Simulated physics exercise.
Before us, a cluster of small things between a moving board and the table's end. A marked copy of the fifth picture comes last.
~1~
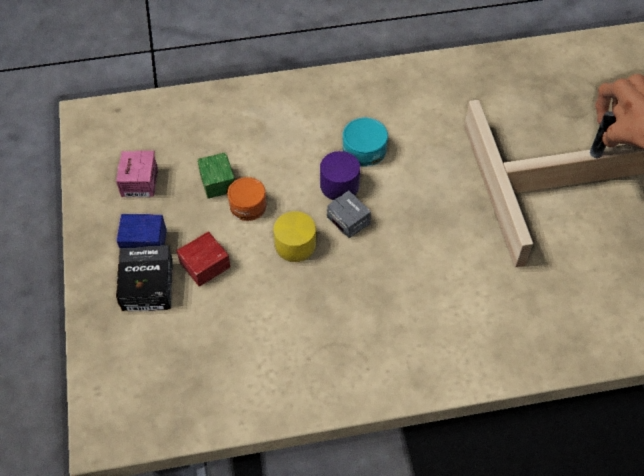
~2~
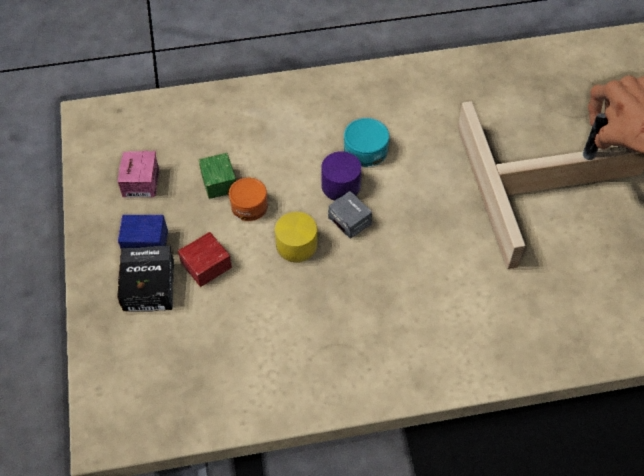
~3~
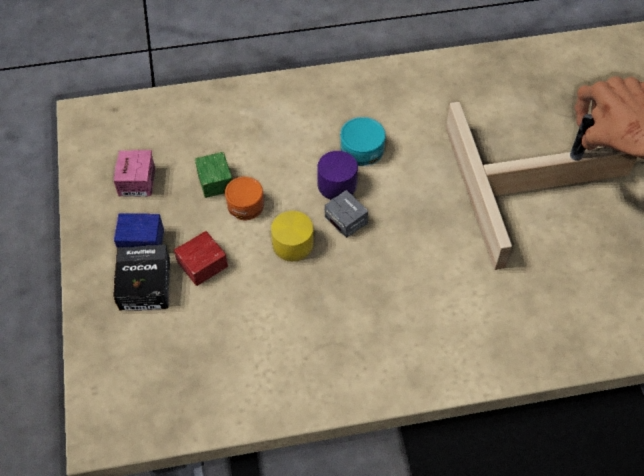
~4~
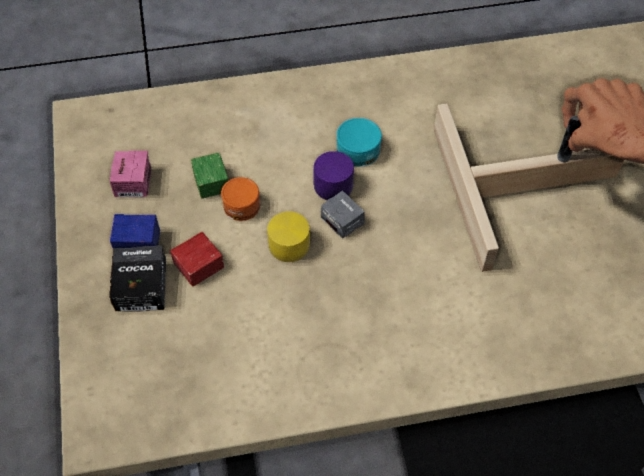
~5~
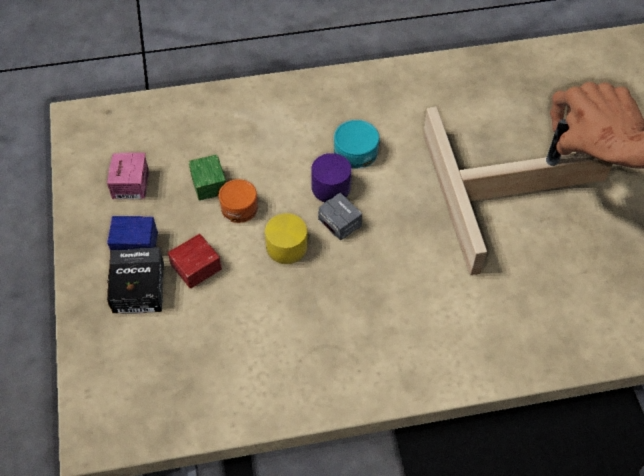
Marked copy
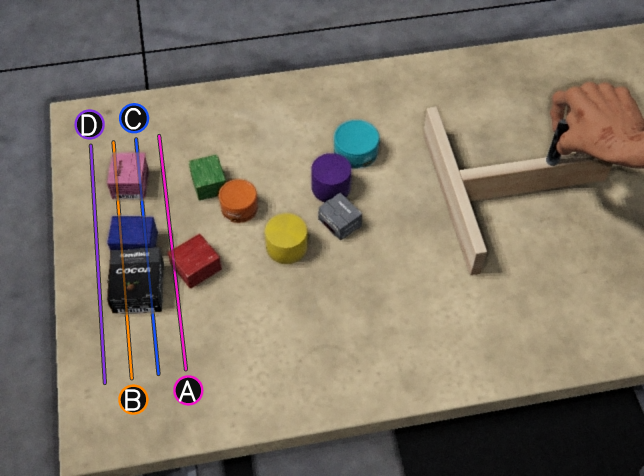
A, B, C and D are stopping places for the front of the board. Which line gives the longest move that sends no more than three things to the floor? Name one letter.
Stop at B.
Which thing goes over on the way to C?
The black packet goes over.
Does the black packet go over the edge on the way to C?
By then, yes.
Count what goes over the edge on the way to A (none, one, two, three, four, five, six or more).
The count is none.
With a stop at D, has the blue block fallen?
By then, yes.
On the marked copy, A at (171, 243); B at (122, 250); C at (146, 247); D at (97, 254).
Taking B. A third of the way, board (339, 193); turquoise jar (295, 151); purple tin (305, 183).
Two thirds of the way, board (218, 211); black packet (110, 282); blue block (125, 238).
When it is over, board (120, 226); blue block over the edge; black packet over the edge; three fallen.
As for the rest, A is within the limit but short; C is within the limit but short; D drops six.
